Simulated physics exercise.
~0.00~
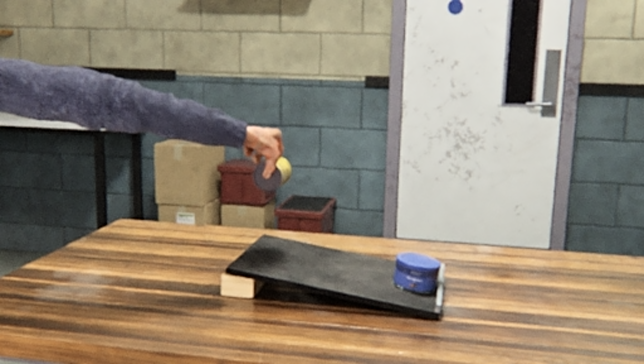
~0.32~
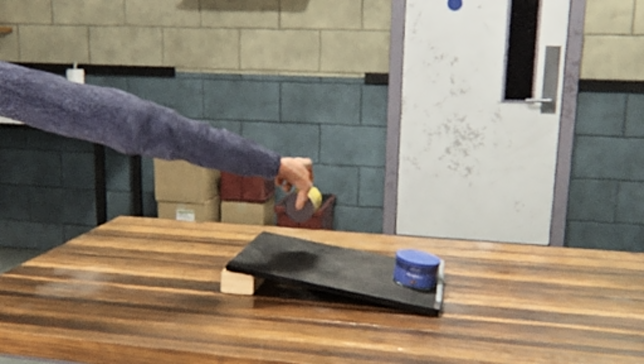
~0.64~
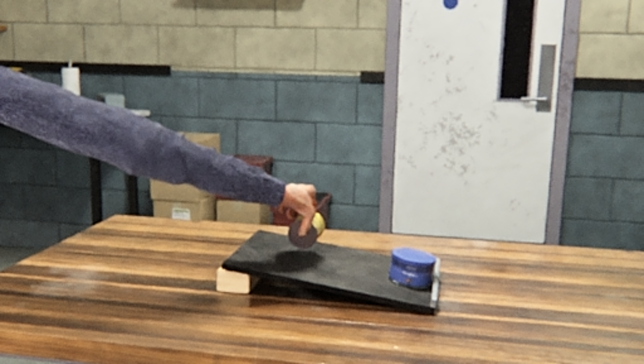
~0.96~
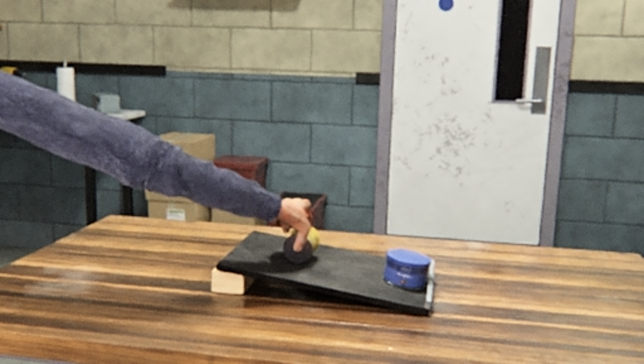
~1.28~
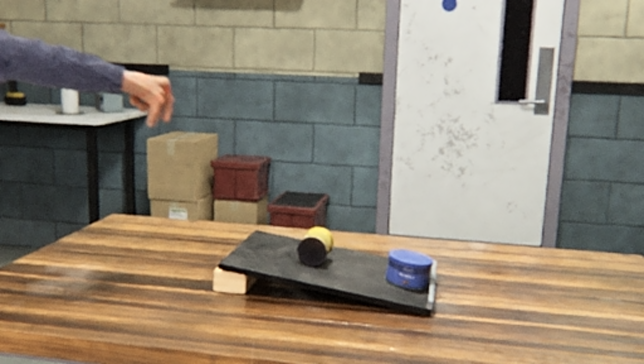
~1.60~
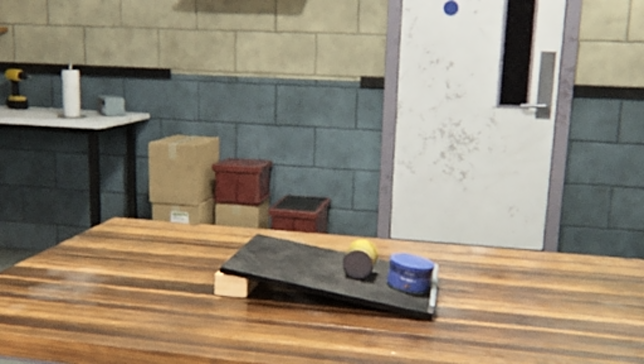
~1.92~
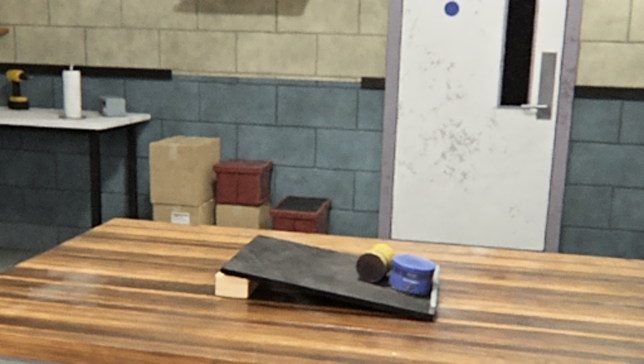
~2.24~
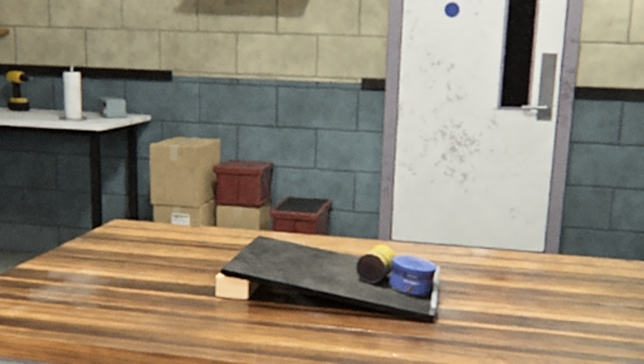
An arm in a dark blue-grey sleeve reaches in from the left over a striped wooden table, seen from the front by a slightly swaying camera. On the table, a black board slopes down to the right, propped on a wooden block, with a blue tub near its low end; boxes and a pale door stand behind. The hand lowers a small yellow and black tin onto the upper part of the board, lets go and draws back out of view. The tin rolls down to the right and comes to rest beside the tub, which stays in place.
